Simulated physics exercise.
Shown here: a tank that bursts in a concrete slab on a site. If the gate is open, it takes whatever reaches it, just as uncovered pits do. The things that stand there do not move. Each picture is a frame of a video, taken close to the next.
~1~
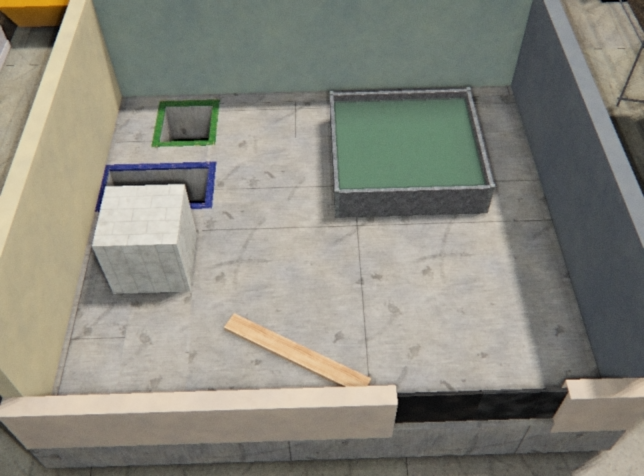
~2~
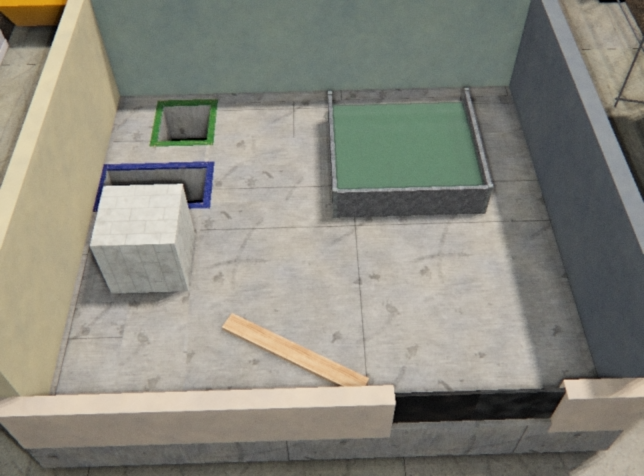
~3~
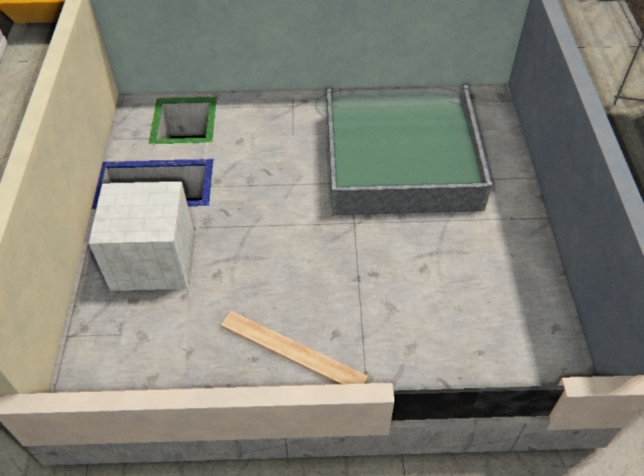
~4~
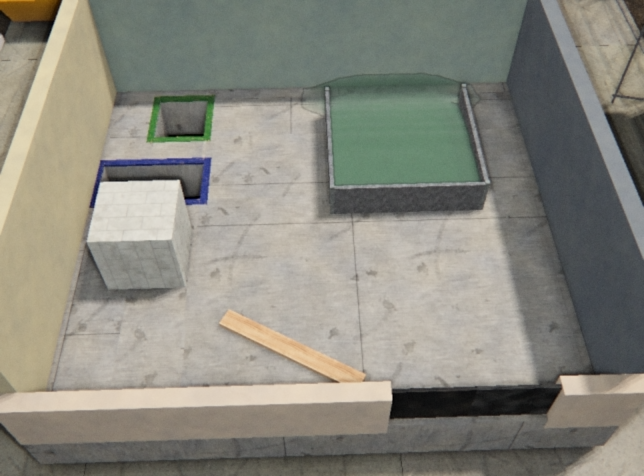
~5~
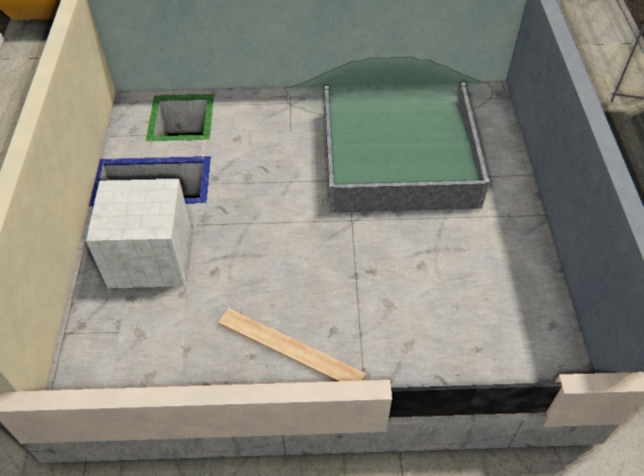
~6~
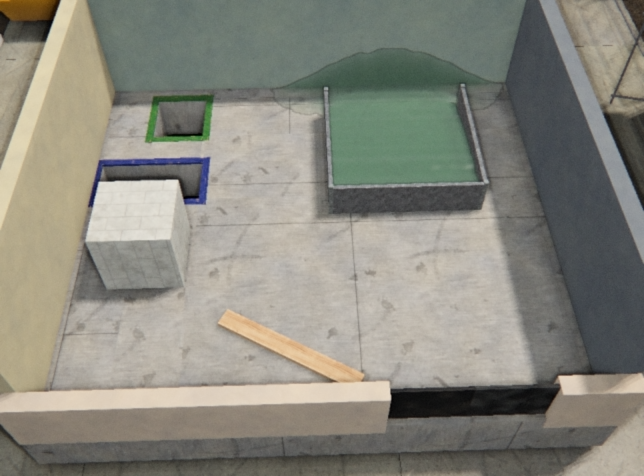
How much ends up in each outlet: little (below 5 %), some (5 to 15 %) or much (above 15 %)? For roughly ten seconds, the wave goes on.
Outlet by outlet: Gate - little, green pit - much, blue pit - some.
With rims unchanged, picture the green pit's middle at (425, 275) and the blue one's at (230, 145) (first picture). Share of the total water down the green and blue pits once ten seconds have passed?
Green: 2 %; blue: 15 %.
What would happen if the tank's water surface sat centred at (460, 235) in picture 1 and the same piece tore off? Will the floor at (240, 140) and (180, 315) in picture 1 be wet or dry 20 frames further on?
Outcome, point 1 then point 2: Inundated / unwetted.
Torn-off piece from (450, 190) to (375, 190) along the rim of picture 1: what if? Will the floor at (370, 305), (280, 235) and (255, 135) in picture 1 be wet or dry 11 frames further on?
One after the other: Under water, free of water, dry.
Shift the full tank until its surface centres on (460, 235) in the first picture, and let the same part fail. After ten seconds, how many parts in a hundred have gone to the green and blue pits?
Tally in per cent - green pit 25; blue pit 15.
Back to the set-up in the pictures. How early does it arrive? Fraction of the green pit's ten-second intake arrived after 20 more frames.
Estimate: Roughly 45 %.
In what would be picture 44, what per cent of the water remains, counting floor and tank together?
Some 78 per cent.
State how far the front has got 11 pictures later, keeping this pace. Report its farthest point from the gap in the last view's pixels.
I'd say at around (125, 95).
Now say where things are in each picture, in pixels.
The first picture shows still water in the tank at (406, 141).
In the second picture, the front is at a hidden place, out from the gap on the tank's far side.
In the third picture, water pours out on the tank's far side and has run to (322, 103).
In the fourth picture, the front is at (309, 89), out from the gap on the tank's far side.
In the fifth picture, the front is at (292, 88), out from the gap on the tank's far side.
In the sixth picture, water pours out on the tank's far side and has run to (278, 90).
A moment on, water covers 10 % of the floor; the gate 0 %, the green pit 0 %, the blue pit 0 %.
Next, water covers 20 % of the floor; the gate 0 %, the green pit 3 %, the blue pit 0 %.
Then, water covers 40 % of the floor; the gate 0 %, the green pit 10 %, the blue pit 2 %.
Later, water covers 45 % of the floor; the gate 0 %, the green pit 15 %, the blue pit 6 %.
In the end, water covers 80 % of the floor; the gate 0 %, the green pit 22 %, the blue pit 10 %.
